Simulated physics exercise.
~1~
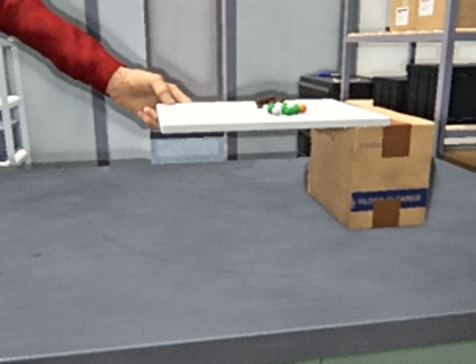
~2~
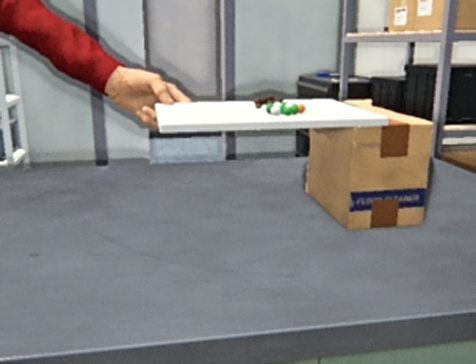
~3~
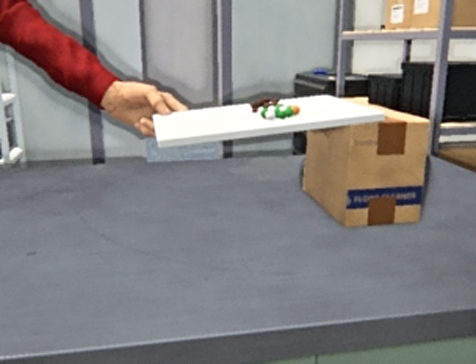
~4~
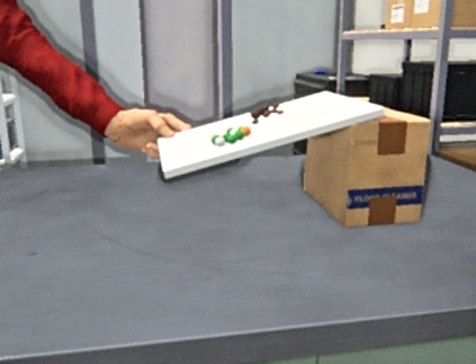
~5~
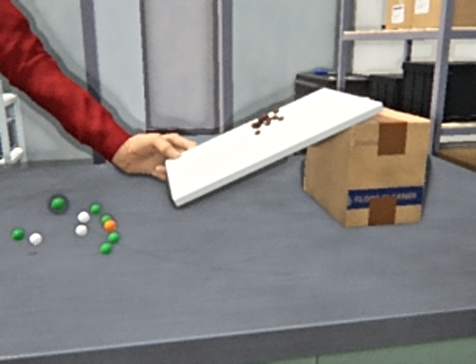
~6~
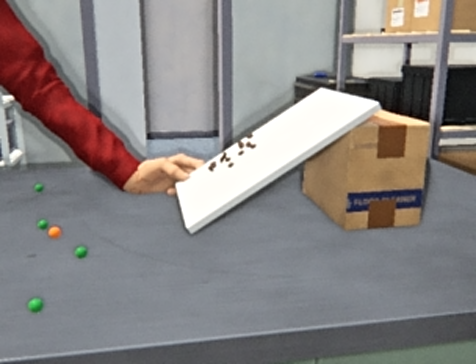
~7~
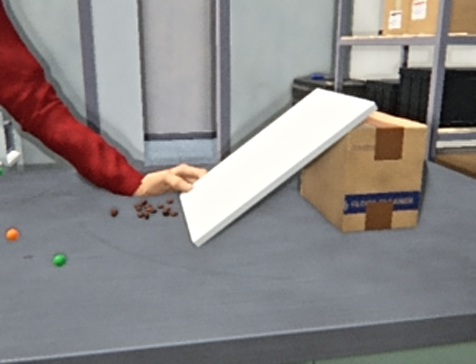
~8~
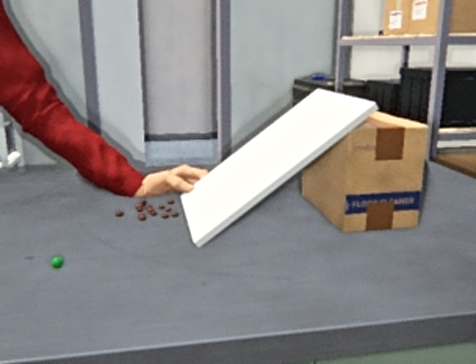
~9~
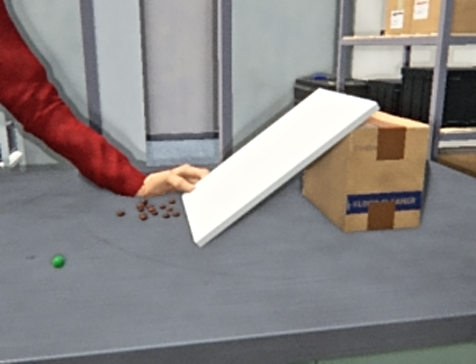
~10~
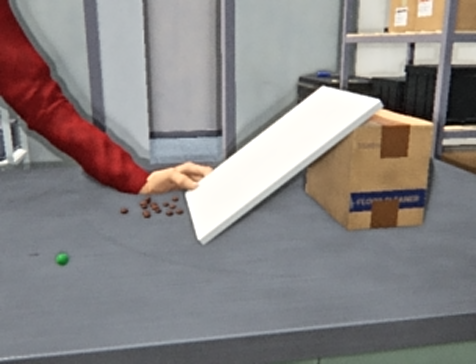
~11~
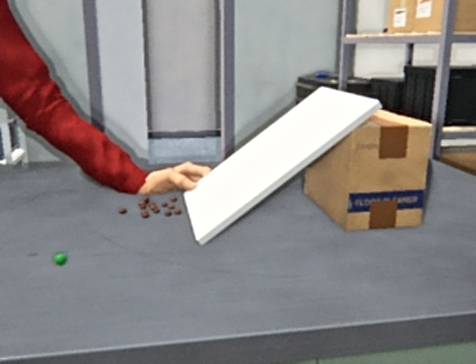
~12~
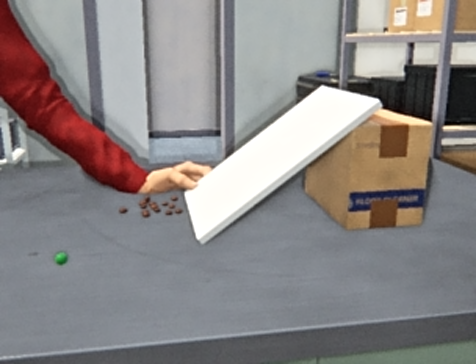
A hand lowers a white board, and colorful balls roll far left before brown bits slide off nearby.
